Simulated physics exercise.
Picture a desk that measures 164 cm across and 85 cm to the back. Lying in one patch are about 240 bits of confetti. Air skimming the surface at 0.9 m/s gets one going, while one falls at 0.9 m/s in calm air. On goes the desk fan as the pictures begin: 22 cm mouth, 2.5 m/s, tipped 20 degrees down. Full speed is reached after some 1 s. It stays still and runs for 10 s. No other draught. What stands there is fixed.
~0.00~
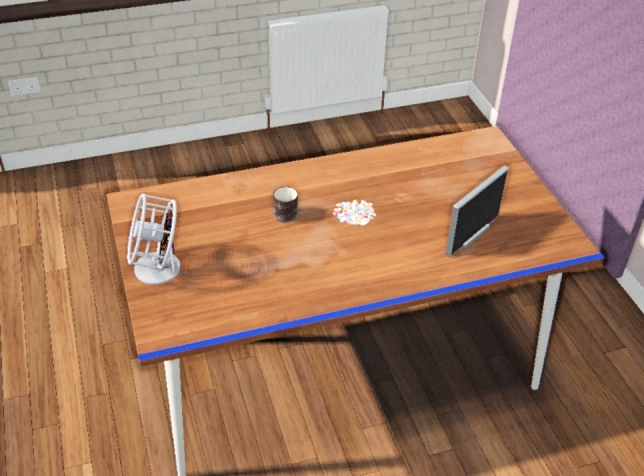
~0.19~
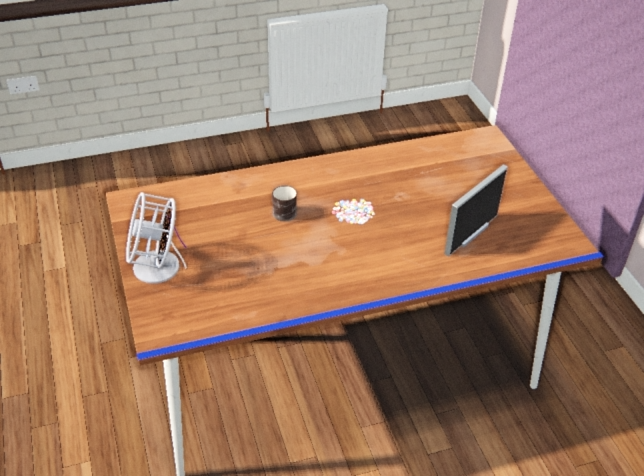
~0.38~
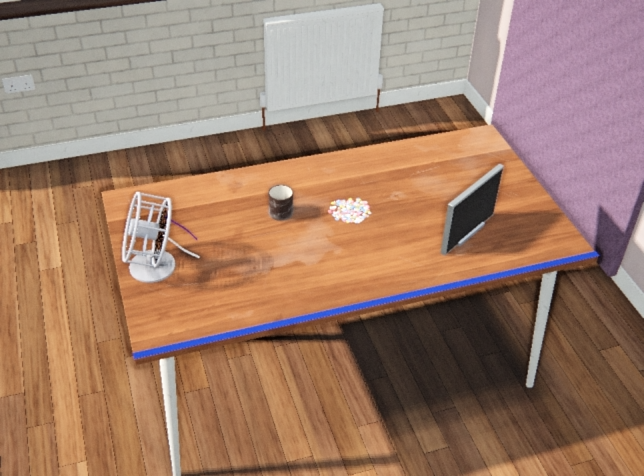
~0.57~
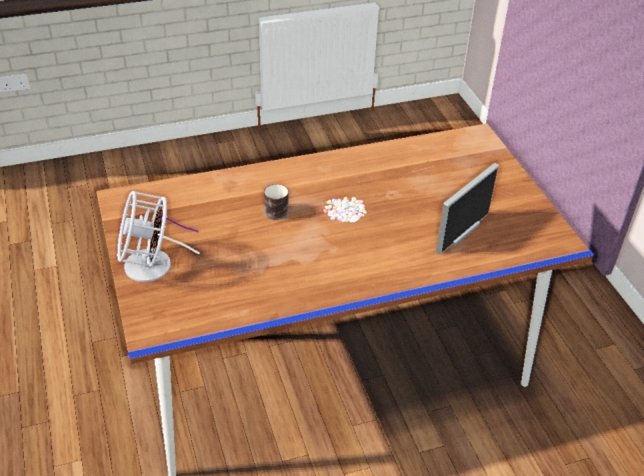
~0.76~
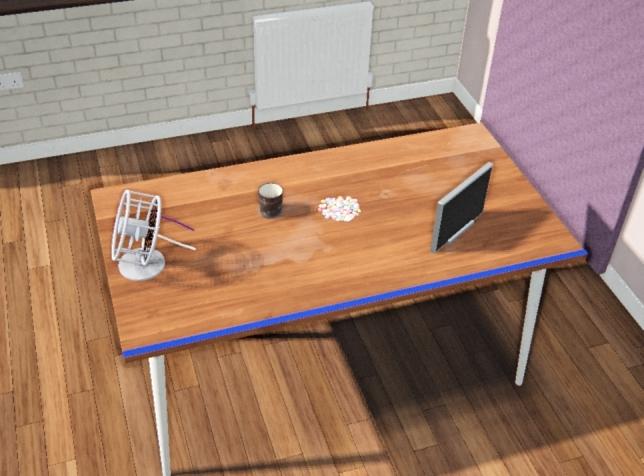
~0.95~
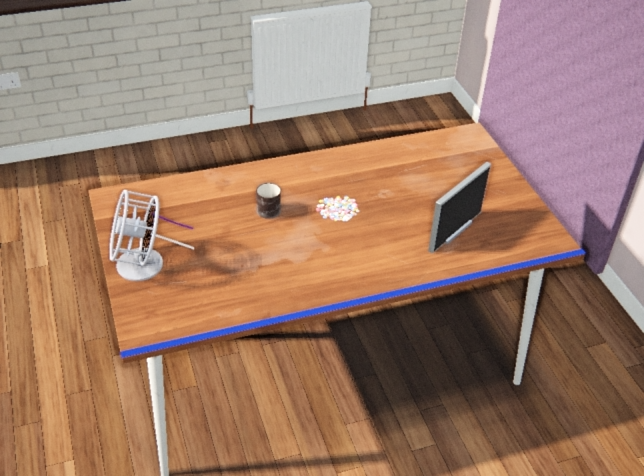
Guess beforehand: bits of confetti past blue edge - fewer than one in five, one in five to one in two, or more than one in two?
Guess: Fewer than one in five.
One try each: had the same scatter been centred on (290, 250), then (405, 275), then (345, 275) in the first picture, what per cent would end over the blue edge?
Taking the three spots in order, you'd get around 15 percent, 100 percent and 100 percent.
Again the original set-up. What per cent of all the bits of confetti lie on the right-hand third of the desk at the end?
20 %.
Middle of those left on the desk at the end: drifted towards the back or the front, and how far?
Backward, some 10 cm.
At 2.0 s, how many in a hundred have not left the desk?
Reading: About 100 %.
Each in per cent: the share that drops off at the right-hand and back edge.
Estimate: Right-hand ~ 40 %; back ~ 0 %.
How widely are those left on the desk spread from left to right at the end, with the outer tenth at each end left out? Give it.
Roughly 40 cm from left to right.
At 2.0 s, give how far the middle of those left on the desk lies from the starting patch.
I'd say close to 25 cm.
After 2.0 s, 85 % are on the move or not yet settled, 0 % are over the blue edge; the middle of those still in play is near (379, 183).
After 3.2 s, 66 % are on the move or not yet settled, 0 % are over the blue edge; the middle of those still in play is near (372, 184).
After 5.5 s, 54 % are on the move or not yet settled, 0 % are over the blue edge; the middle of those still in play is near (365, 184).
After 10.0 s, at the end, 0 % are over the blue edge; the middle of those still in play is near (360, 183).
